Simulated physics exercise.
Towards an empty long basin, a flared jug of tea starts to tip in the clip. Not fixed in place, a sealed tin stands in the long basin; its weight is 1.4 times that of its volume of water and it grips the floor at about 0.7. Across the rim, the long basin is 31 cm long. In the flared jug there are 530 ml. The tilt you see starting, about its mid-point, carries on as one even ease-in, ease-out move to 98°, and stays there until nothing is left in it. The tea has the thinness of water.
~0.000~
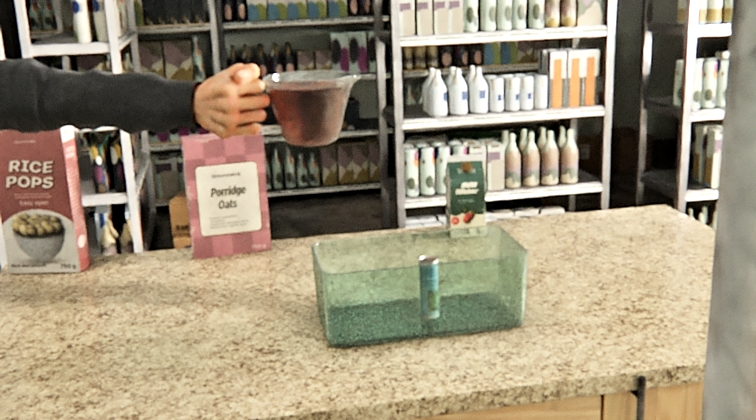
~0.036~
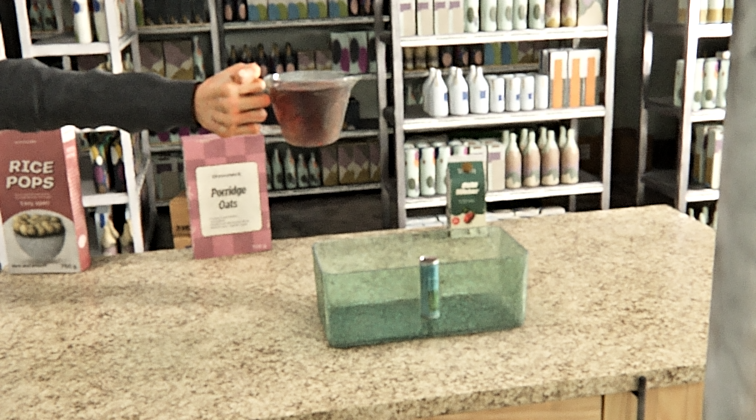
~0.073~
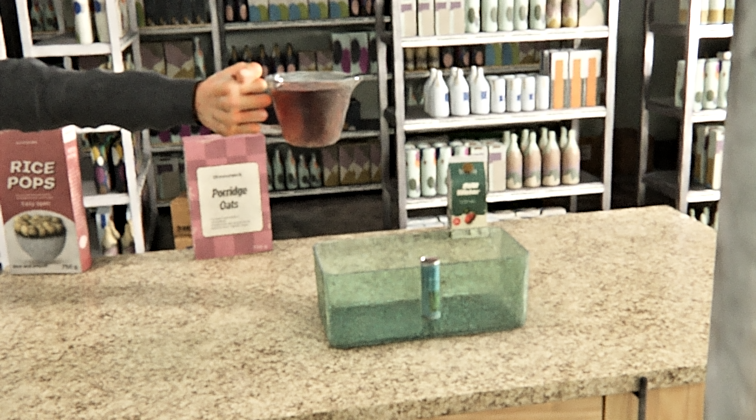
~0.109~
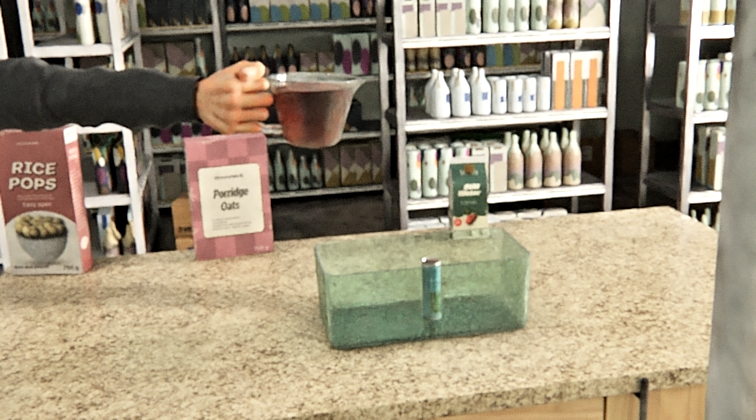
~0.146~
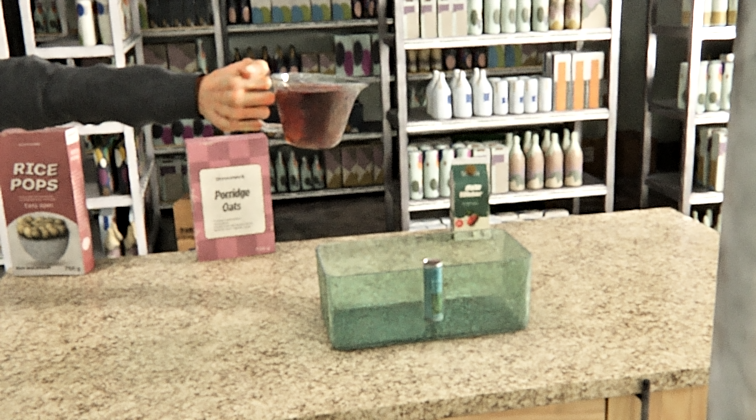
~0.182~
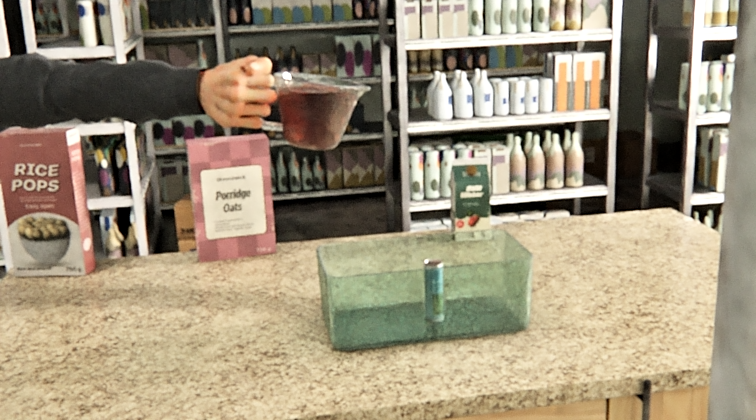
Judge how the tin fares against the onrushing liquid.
It's going to overturn.
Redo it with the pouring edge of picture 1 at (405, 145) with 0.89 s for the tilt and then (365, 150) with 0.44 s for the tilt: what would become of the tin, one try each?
In the first try it remains standing; in the second it remains standing.
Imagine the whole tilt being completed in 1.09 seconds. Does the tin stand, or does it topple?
Then the tin tumbles.
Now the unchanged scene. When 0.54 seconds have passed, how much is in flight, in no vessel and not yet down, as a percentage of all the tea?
Near 34 in a hundred.
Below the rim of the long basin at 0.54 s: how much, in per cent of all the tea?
Some 3 per cent.
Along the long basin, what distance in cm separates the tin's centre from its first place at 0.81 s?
Centre to centre, close to 1 cm.
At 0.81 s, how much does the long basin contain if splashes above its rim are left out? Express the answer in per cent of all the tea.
I'd say roughly 64 in a hundred of it.
Then, 0.54 s in, the tilt is 66° and 62 per cent is still to pour; the tin stands where it began.
Then, 0.81 s in, the tilt is 96° and 9 per cent is still to pour; the tin stands 1 cm from where it began.
Then, 1.09 s in, the tilt is 98° and 0 per cent is still to pour; the tin lies on its side.
Then, 1.39 s in, the tilt is 98° and 0 per cent is still to pour; the tin lies on its side.
Finally, the tin lies on its side.
